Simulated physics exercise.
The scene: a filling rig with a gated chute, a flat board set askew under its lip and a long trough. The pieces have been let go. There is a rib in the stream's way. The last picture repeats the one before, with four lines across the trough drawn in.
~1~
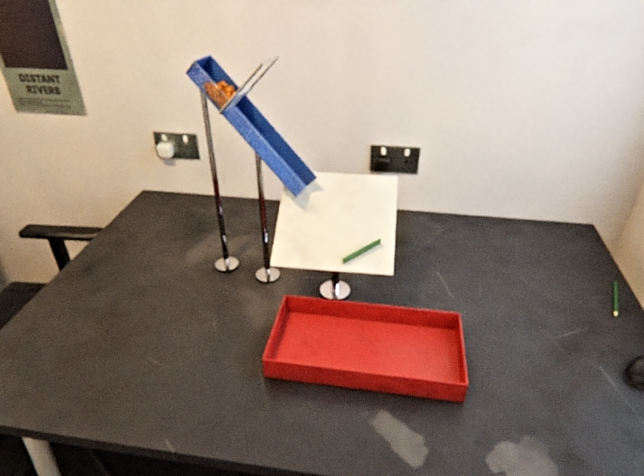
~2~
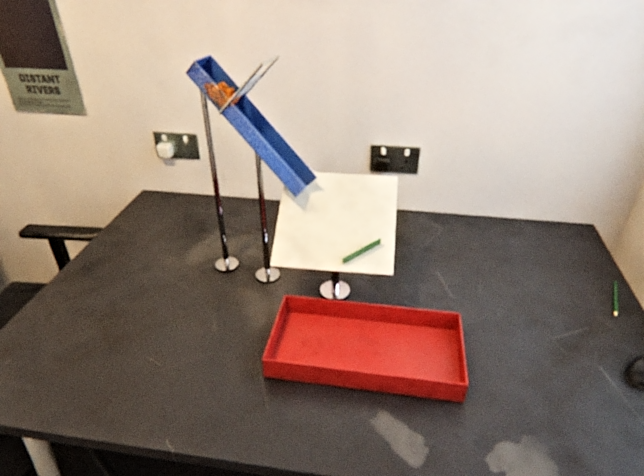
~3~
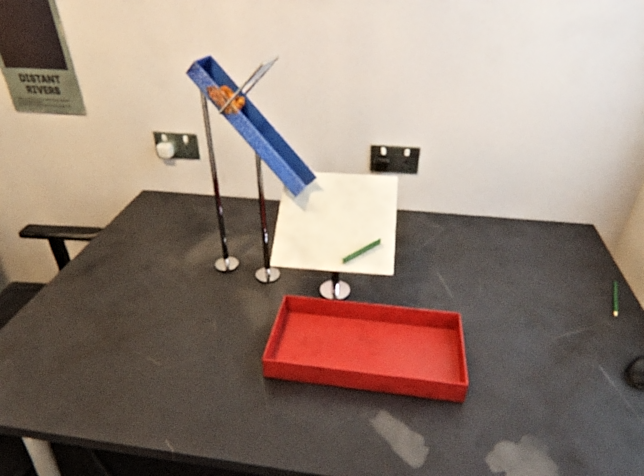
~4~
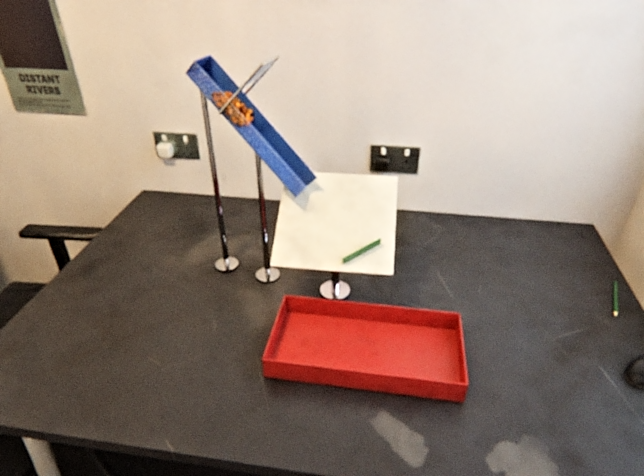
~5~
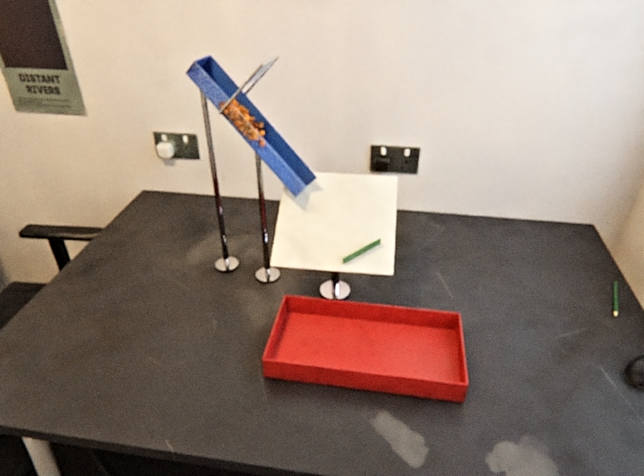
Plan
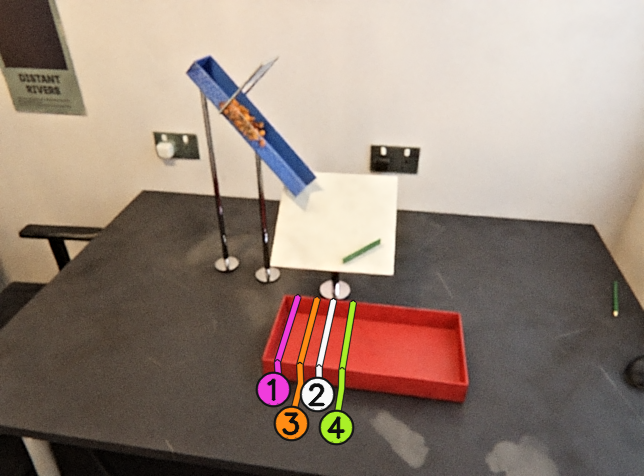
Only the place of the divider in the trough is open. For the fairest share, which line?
2 is best.
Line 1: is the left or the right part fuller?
Right.
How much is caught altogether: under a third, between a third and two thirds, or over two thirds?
Over two thirds.
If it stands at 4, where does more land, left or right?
The left side.
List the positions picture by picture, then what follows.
In the first frame, load behind the gate near (225, 95), bits of cat kibble; lip of the chute near (302, 192), sloping fairly steeply.
In the second frame, middle of the board near (336, 219), tilted fairly steeply; middle of its low edge near (331, 270); of its high edge near (341, 174).
In the third frame, front corners of the trough near (263, 359) and (468, 384), empty; front of the load near (235, 112).
In the fourth frame, middle of the load near (235, 108); its front near (247, 123), close to a quarter of the way to the lip; rib from (381, 239) to (342, 259).
In the fifth frame, middle of the load near (244, 119); its front near (262, 145), close to half of the way to the lip.
On the marked copy, line 1 crosses the front rim at (277, 361); line 2 crosses the front rim at (319, 366); line 3 crosses the front rim at (300, 364); line 4 crosses the front rim at (342, 369).
For line 1, of what is caught, none at all on the left of the divider, the whole lot on the right.
For line 2, of what is caught, close to half on the left of the divider, close to half on the right.
For line 3, of what is caught, a small share on the left of the divider, all but a few on the right.
For line 4, of what is caught, all but a few on the left of the divider, only a few on the right.
